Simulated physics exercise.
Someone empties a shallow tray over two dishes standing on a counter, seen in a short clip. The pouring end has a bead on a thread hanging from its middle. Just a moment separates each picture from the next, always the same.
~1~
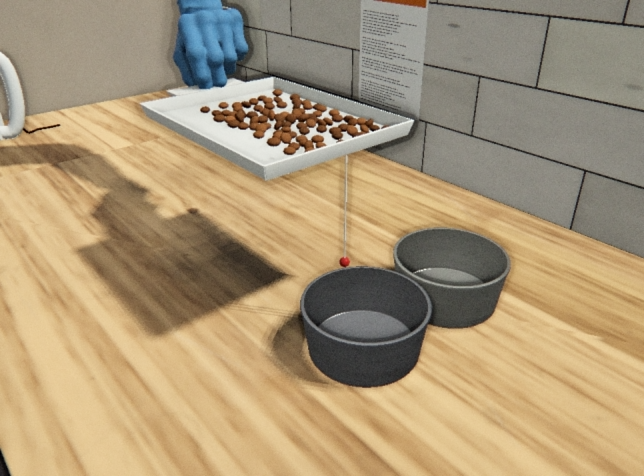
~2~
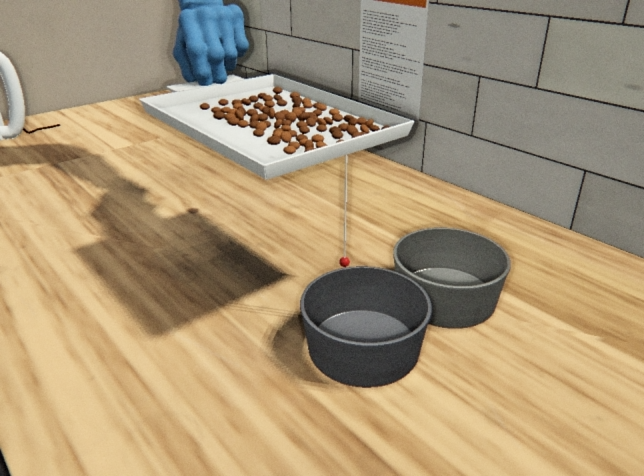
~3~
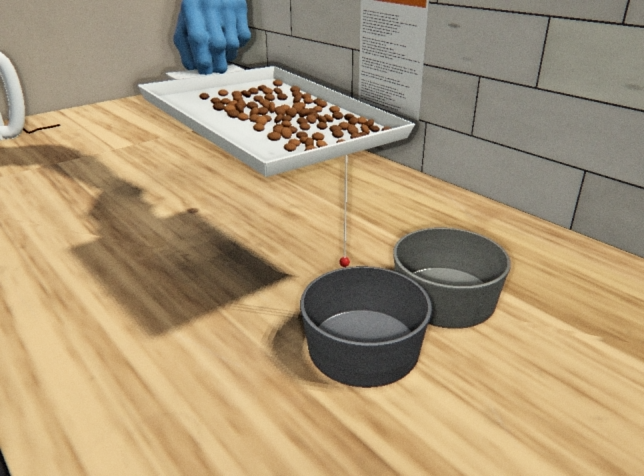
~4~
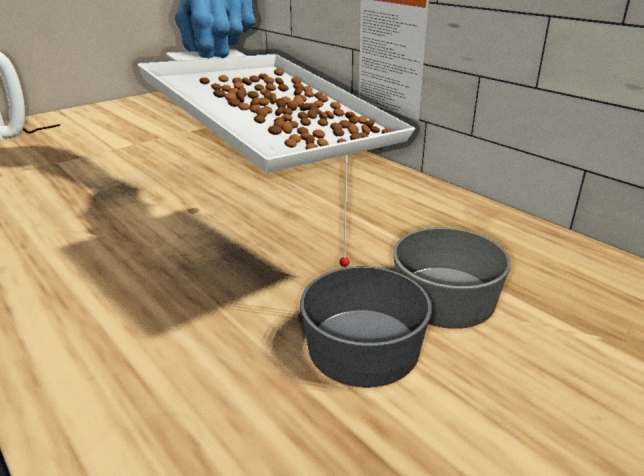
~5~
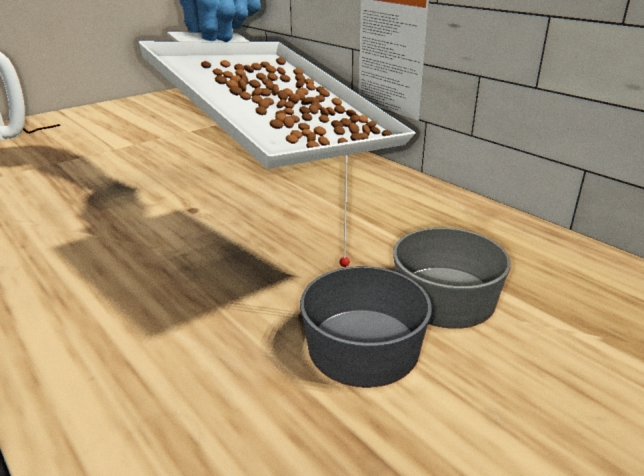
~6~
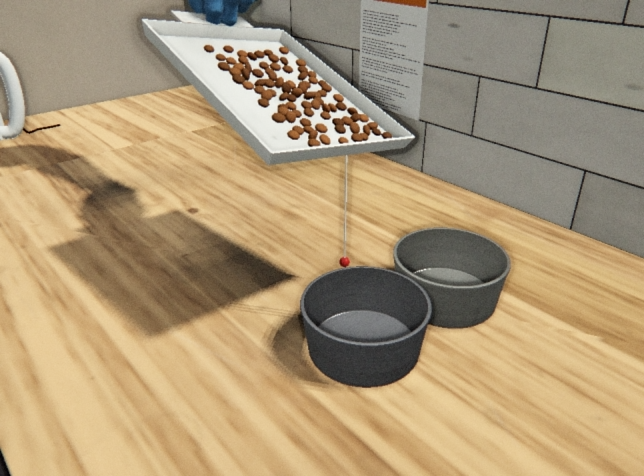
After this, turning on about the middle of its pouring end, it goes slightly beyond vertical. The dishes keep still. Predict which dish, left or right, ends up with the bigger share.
Right.
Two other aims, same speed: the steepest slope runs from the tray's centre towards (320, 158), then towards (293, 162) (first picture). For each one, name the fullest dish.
Try 1: The left-side dish; try 2: The left-side dish.
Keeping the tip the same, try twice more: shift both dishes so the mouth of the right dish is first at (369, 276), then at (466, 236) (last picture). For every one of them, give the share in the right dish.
About 50 per cent first, then about 10 per cent.
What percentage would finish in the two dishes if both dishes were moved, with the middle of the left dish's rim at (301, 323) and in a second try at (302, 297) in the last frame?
80 %, 100 %.
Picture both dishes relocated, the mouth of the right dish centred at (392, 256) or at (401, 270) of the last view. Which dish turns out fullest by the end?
Try 1 - the dish at right, try 2 - the dish at right.
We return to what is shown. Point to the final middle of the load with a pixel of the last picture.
Resting centre, last frame: Roughly (415, 292).
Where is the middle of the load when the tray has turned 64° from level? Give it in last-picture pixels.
The middle of the pieces shows up near (370, 119).
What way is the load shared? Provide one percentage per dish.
Split in per cent - left dish 10, right dish 60.
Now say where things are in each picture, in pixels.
The first picture shows corners of the pouring end near (265, 163) and (408, 120), level; middle of the load near (291, 119), bits of dog kibble; left dish near (411, 353); right dish near (495, 297); bead on its thread near (345, 262).
The second picture shows corners of the pouring end near (266, 163) and (408, 121), level; middle of the load near (291, 118).
The third picture shows corners of the pouring end near (267, 160) and (409, 123), tipped barely, lowest at the right corner; middle of the load near (291, 113).
The fourth picture shows corners of the pouring end near (268, 156) and (410, 127), tipped a little, lowest at the right corner; middle of the load near (292, 106).
The fifth picture shows corners of the pouring end near (271, 153) and (410, 131), tipped clearly, lowest at the right corner; middle of the load near (294, 99).
The sixth picture shows corners of the pouring end near (273, 149) and (410, 135), tipped clearly, lowest at the right corner; middle of the load near (297, 93); left dish near (411, 353); right dish near (495, 297).
Shortly afterwards, tray tipped steeply; all but a few on the tray; only a few in the air.
Next, tray tipped past a quarter turn; near a quarter on the tray; only a few in the left dish; near half in the right dish; a little outside both; near a quarter in the air.
Some moments later, tray tipped past a quarter turn; a little in the left dish; near half in the right dish; near a third outside both.
In the end, tray tipped past a quarter turn; a little in the left dish; near half in the right dish; near a third outside both.
